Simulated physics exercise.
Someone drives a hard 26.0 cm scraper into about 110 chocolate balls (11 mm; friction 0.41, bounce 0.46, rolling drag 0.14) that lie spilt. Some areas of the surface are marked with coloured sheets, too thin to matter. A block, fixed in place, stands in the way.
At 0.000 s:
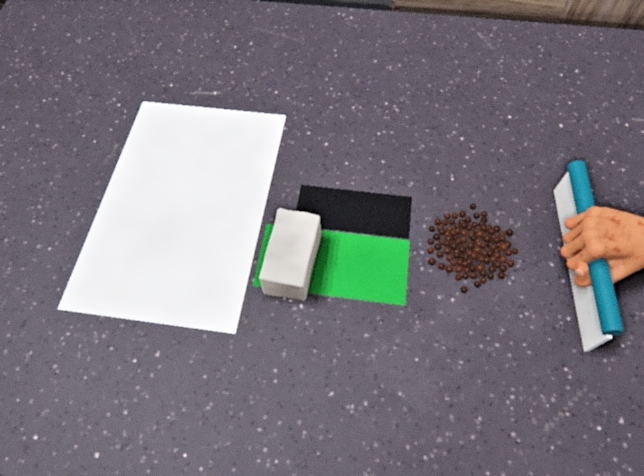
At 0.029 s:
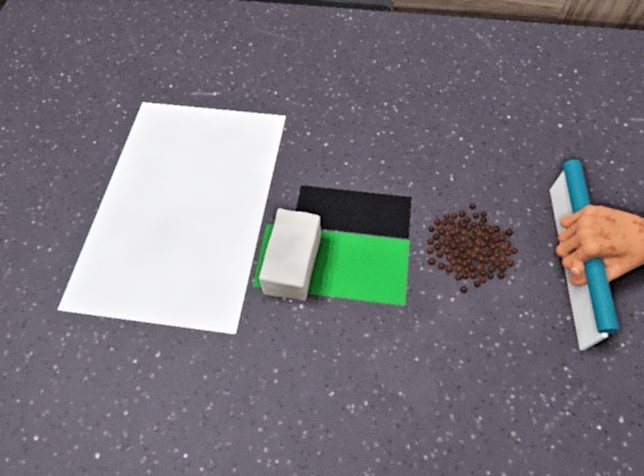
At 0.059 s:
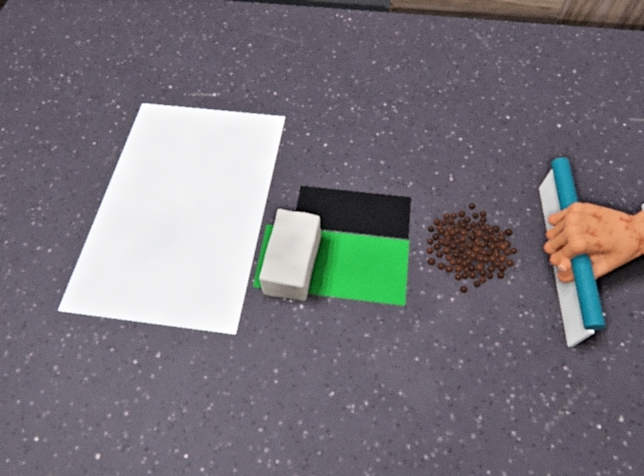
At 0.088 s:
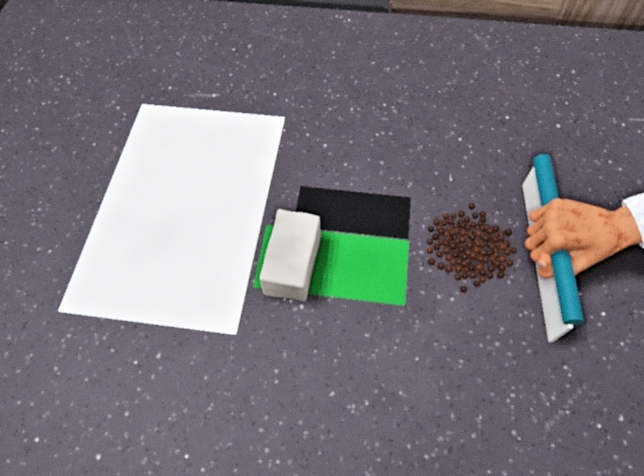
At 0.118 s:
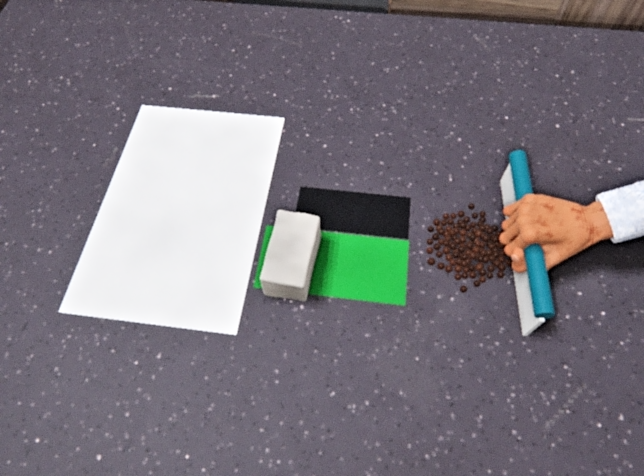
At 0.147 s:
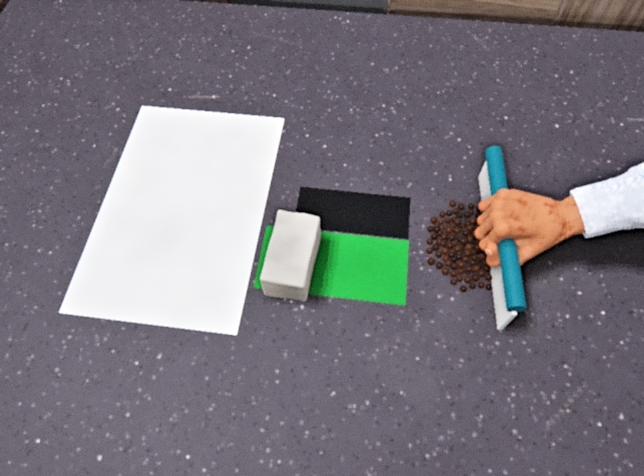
The clip opens on a speckled dark counter with a white sheet, green and black mats, a pale block and a pile of small brown balls, while a hand grips a teal-handled scraper at right. The hand slides the scraper leftward, reaching the pile and pressing its right side inward.
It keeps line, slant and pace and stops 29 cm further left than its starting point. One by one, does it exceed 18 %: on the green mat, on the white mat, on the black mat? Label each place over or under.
For green mat: Over. For white mat: Over. For black mat: Under.
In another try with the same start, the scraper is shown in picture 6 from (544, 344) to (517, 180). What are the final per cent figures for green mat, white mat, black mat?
Final shares - green mat: 45%, white mat: 5%, black mat: 15%.
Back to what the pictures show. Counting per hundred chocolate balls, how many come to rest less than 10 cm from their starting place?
Roughly 0 %.
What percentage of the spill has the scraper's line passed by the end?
About 0 per cent.
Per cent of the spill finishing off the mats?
Around 25 in a hundred.
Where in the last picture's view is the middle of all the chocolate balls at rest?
The middle sits near pixel (252, 211).
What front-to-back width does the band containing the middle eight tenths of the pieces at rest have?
Close to 32 cm from front to back.
Then, at 0.29 s, scraper 28 cm from its start, spill 23 cm wide; green mat 40 %, black mat 40 %, off the mats 25 %.
After 0.43 s, scraper 29 cm from its start, spill 31 cm wide; green mat 30 %, black mat 25 %, off the mats 50 %.
Then, at 0.55 s, scraper 29 cm from its start, spill 37 cm wide; green mat 30 %, black mat 10 %, white mat 25 %, off the mats 35 %.
In the end, at 1.4 s, green mat 30 %, black mat 5 %, white mat 40 %, off the mats 25 %.
